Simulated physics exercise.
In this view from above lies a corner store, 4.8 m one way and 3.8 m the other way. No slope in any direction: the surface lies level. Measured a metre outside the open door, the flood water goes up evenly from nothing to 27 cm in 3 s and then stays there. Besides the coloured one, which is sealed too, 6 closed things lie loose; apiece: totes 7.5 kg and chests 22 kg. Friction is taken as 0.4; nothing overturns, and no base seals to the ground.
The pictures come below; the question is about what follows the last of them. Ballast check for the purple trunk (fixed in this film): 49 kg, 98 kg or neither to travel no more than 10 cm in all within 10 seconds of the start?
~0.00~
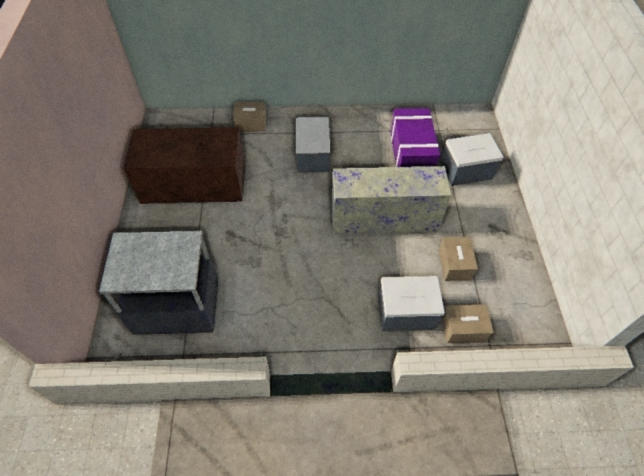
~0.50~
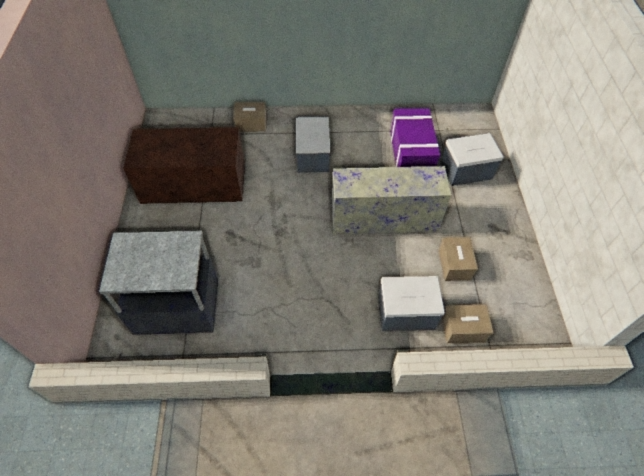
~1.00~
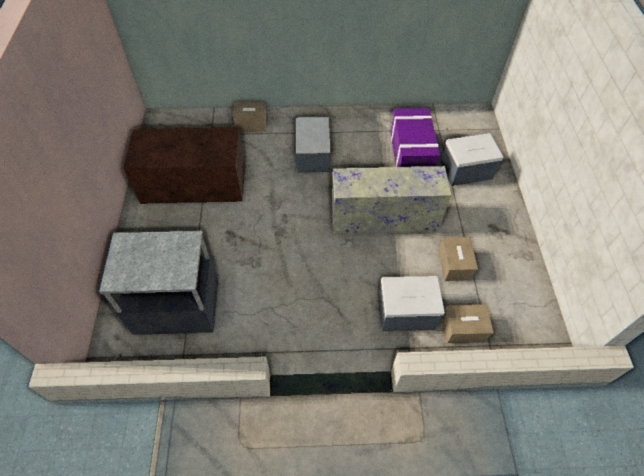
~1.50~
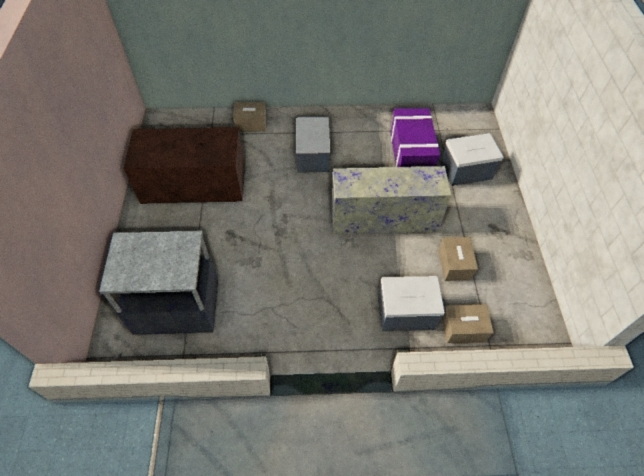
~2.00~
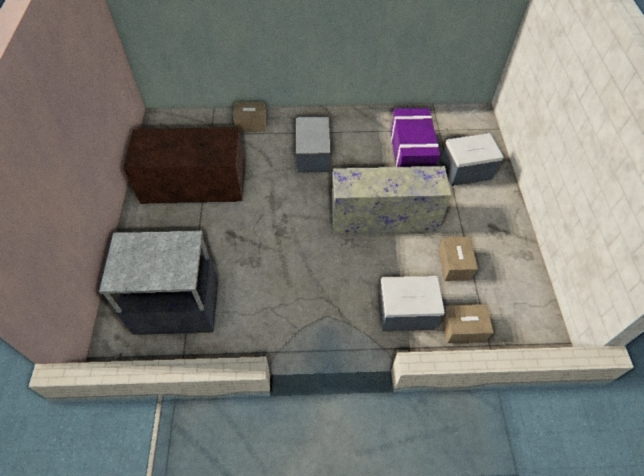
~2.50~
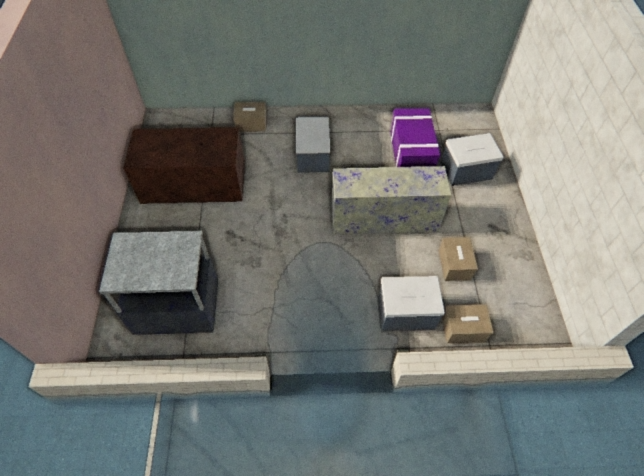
The heavier weight is unnecessary.
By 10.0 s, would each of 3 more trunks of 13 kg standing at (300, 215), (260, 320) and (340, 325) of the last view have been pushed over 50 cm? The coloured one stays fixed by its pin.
Result, in turn - exceeds it; exceeds it; exceeds it.
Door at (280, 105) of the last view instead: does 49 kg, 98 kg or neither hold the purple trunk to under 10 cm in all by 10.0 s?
So the light mass does it.
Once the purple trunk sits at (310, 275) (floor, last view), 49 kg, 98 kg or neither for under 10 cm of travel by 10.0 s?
Result: Heavy passes, light fails.
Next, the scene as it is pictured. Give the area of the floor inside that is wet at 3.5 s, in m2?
Around 5.0 m2 of it.
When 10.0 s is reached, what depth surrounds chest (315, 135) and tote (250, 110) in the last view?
First roughly 9 cm, second roughly 14 cm.
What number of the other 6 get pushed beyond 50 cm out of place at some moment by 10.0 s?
That comes to 4.
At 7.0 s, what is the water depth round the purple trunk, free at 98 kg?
3 cm, roughly.
After 3.5 s the purple trunk would be 0 cm from its start with 49 kg and 0 cm from its start with 98 kg; 0 cm of water round it then.
After 4.5 s the purple trunk would be 0 cm from its start with 49 kg and 0 cm from its start with 98 kg; 0 cm of water round it then.
After 7.0 s the purple trunk would be 0 cm from its start with 49 kg and 0 cm from its start with 98 kg; 3 cm of water round it then.
After 10.0 s the purple trunk would be 0 cm from its start with 49 kg and 0 cm from its start with 98 kg; 10 cm of water round it then.
